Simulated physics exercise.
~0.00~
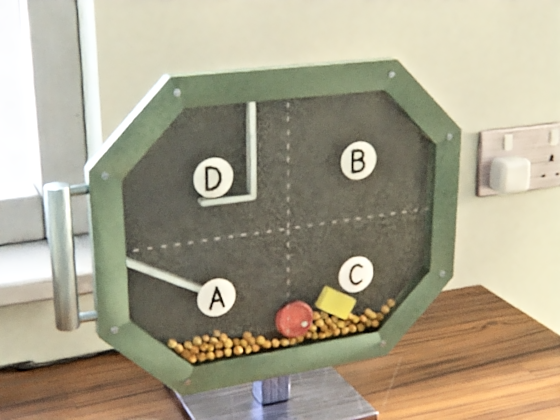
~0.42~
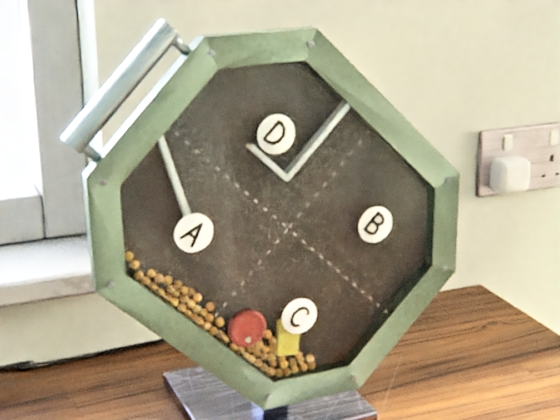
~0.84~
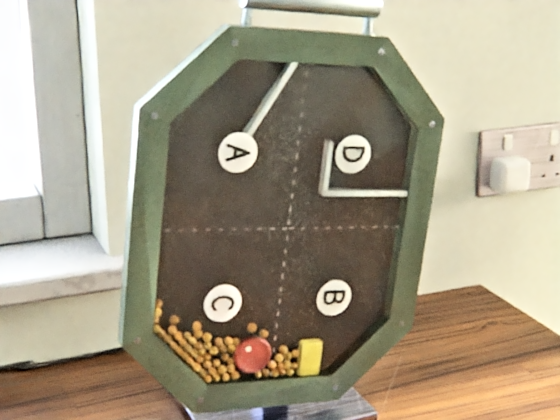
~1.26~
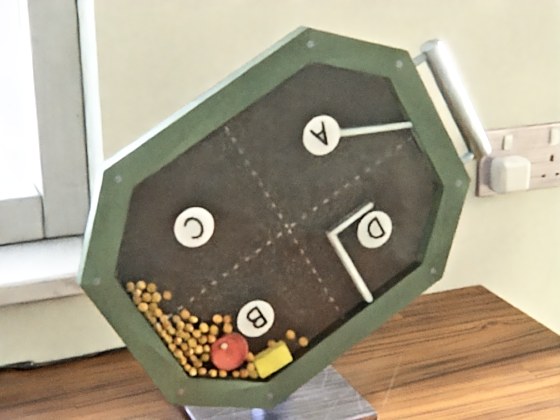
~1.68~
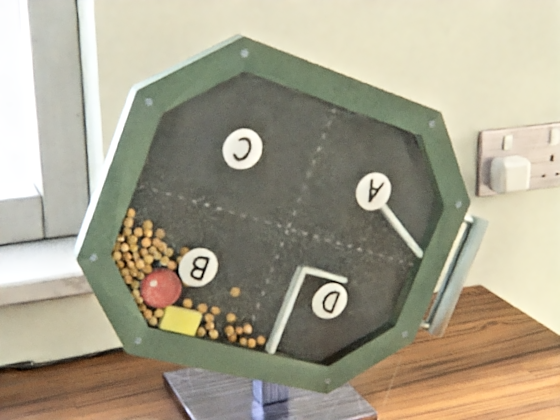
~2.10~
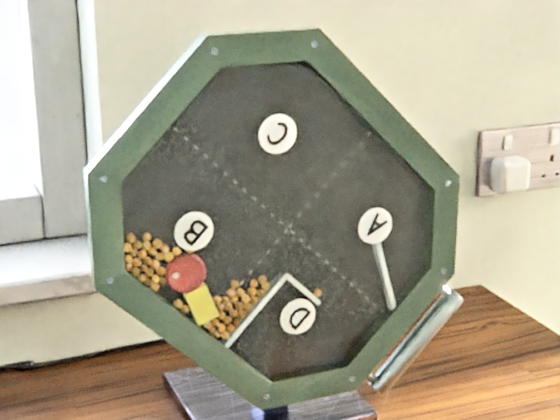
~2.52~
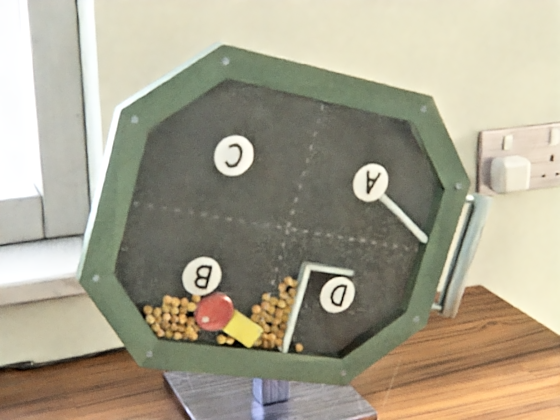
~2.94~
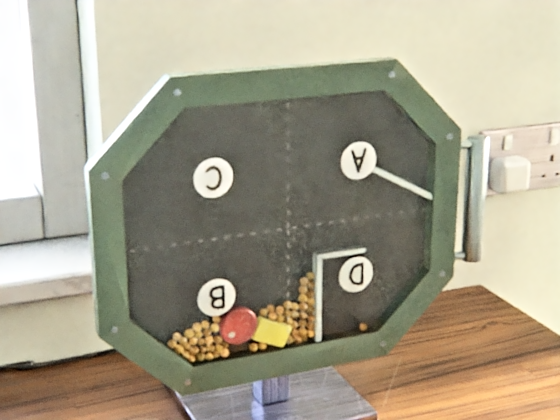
Green-framed case turning clockwise past upside down, then swinging back level, its beads, red disc and yellow block mostly around B.
